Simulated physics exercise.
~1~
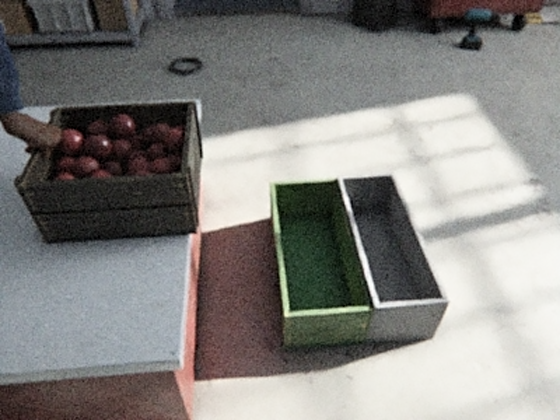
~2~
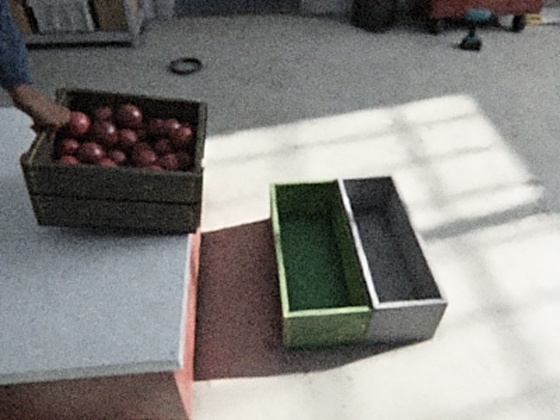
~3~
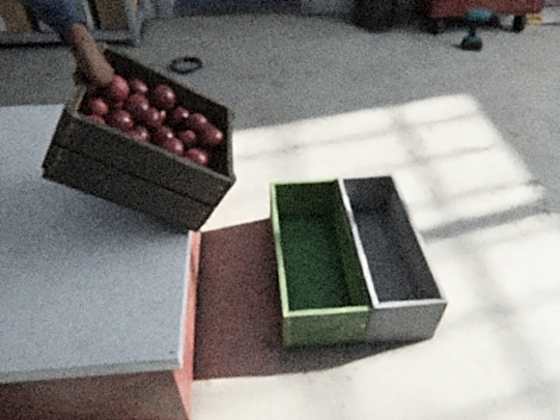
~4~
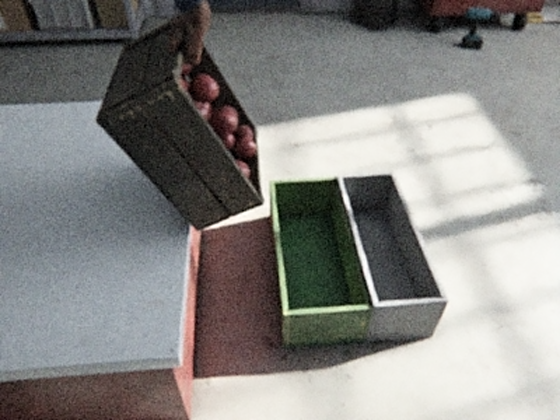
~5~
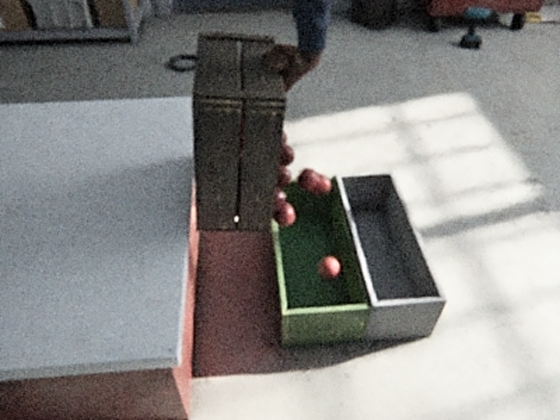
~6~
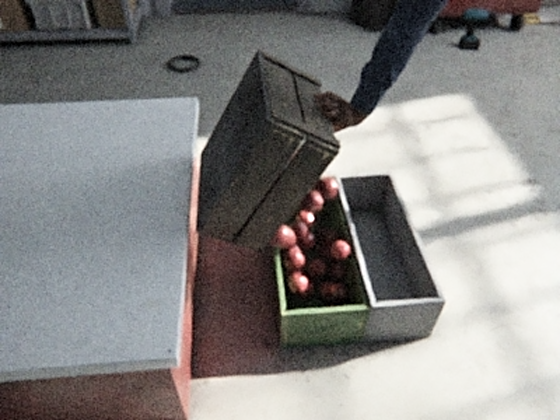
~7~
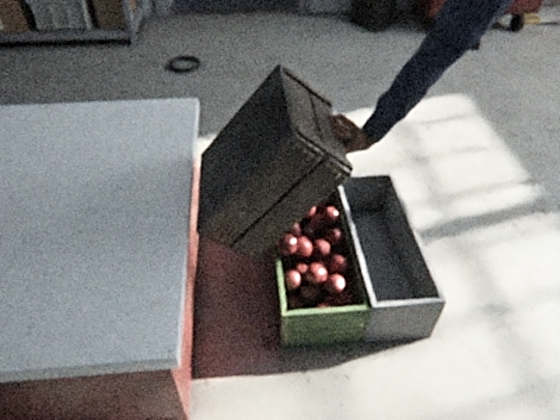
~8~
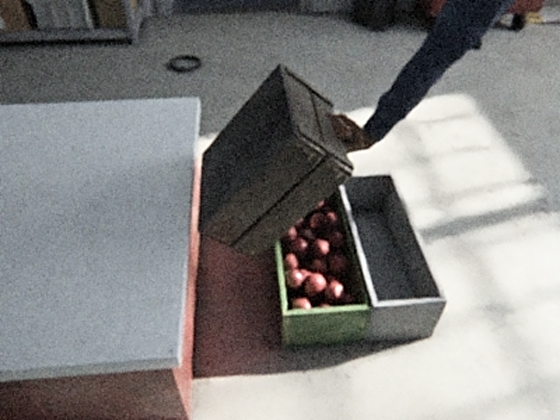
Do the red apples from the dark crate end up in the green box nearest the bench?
Yes, the apples pour down into the green box and lie heaped there, while the grey trough beside it stays empty.
On a sunlit concrete floor beside a bench, a hand tipping a dark wooden crate, red apples tumbling into the green box.
